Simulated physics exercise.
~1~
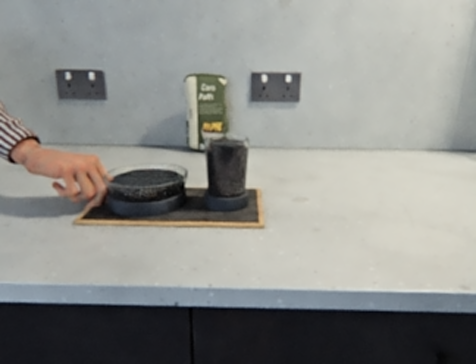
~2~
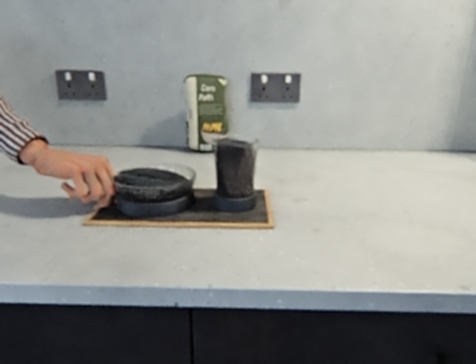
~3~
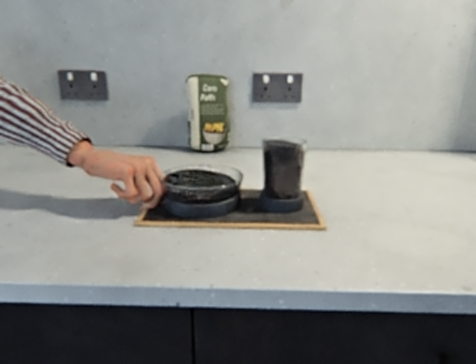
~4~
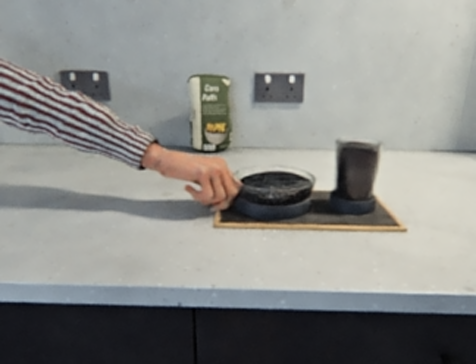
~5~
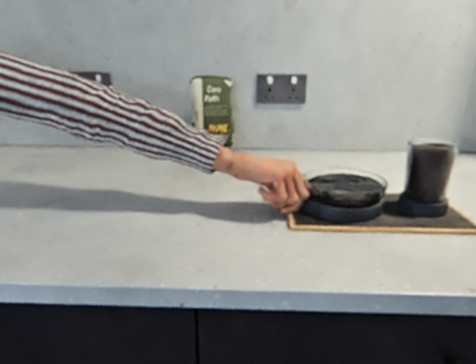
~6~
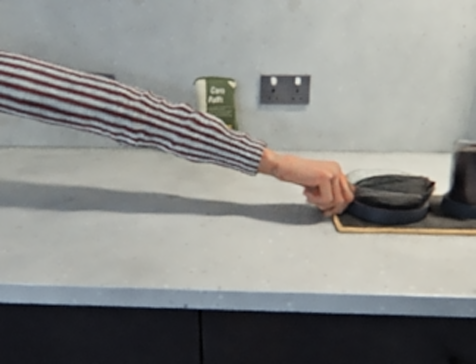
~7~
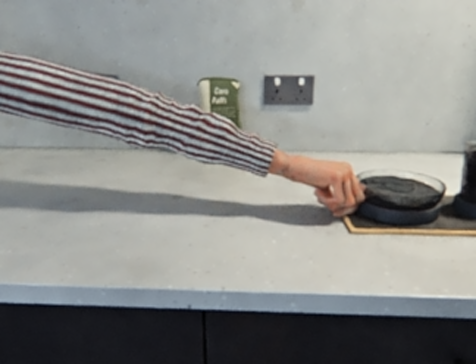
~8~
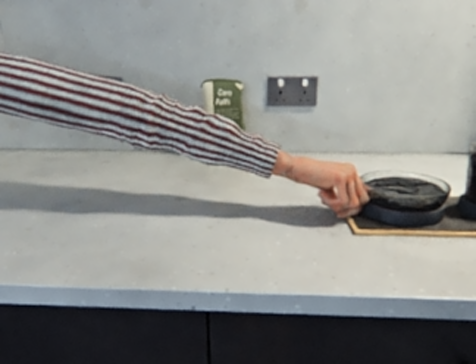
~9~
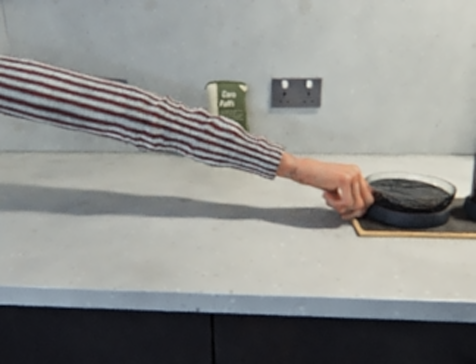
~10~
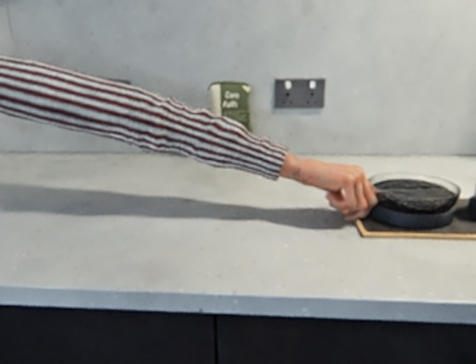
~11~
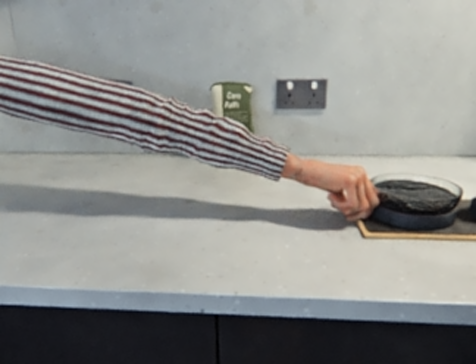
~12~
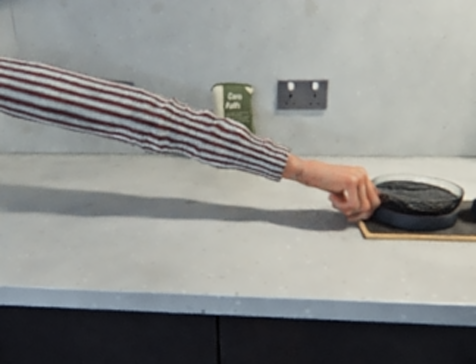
A hand in a striped sleeve reaches in from the left over a pale grey counter, seen from the front, with dark cupboards below and sockets and a green packet near the grey wall. It holds the left end of a dark, light-edged tray carrying a round, clear bowl and a slim glass, both filled with dark liquid. The arm pushes the tray smoothly to the right, and the liquid tilts in both vessels. The glass slides out of view at the right as the tray slows. Finally the tray rests, the hand still beside the bowl, which has lost some liquid.
